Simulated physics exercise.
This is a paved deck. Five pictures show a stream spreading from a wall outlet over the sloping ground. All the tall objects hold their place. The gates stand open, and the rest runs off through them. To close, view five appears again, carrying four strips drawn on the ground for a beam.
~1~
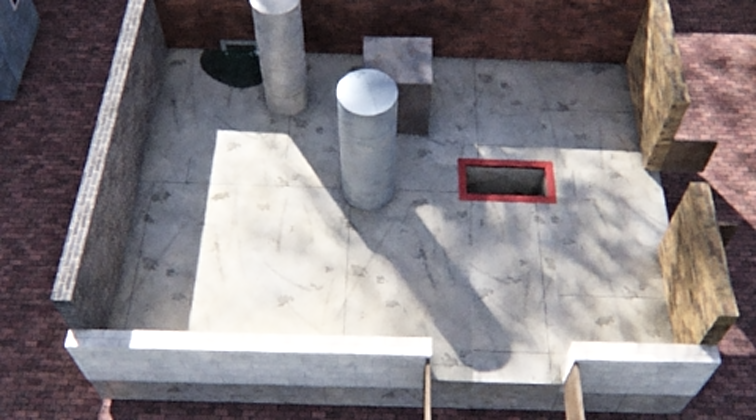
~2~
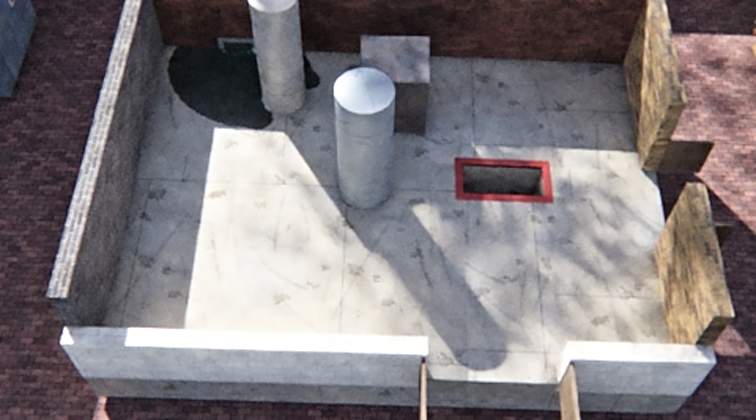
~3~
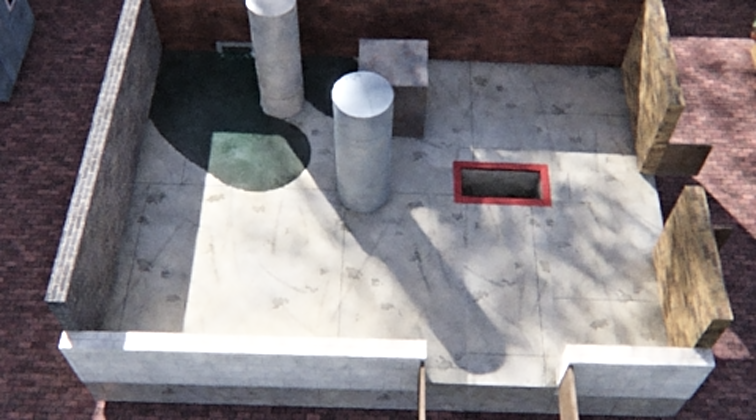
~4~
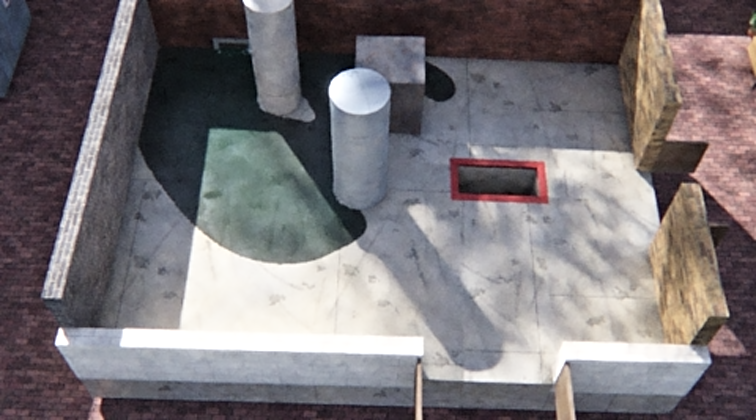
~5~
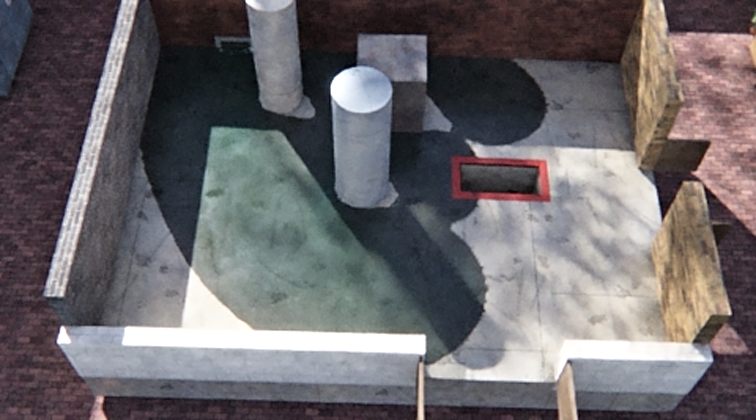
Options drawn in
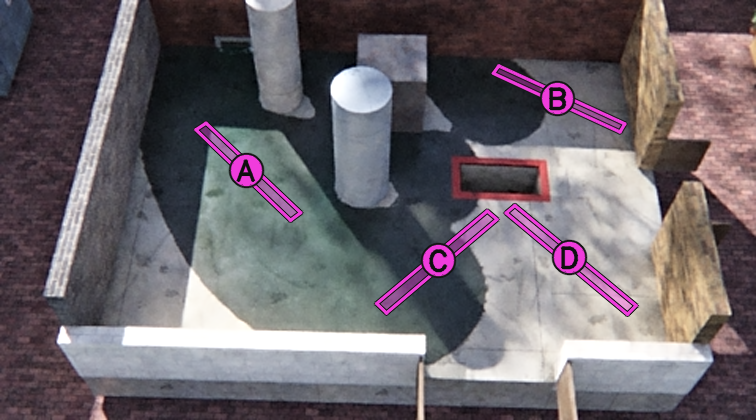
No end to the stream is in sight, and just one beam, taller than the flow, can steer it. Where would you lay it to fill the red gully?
Take C.
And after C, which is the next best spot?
A.
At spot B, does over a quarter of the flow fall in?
No, it does not.
On the marked copy, A from (201, 126) to (295, 216); B from (496, 69) to (622, 127); C from (381, 308) to (492, 215); D from (510, 209) to (631, 309).
With A, about 19 % of the stream runs into the red gully, about 77 % out by the gates.
With B, about 12 % of the stream runs into the red gully, about 84 % out by the gates.
With C, about 38 % of the stream runs into the red gully, about 56 % out by the gates.
With D, about 12 % of the stream runs into the red gully, about 84 % out by the gates.
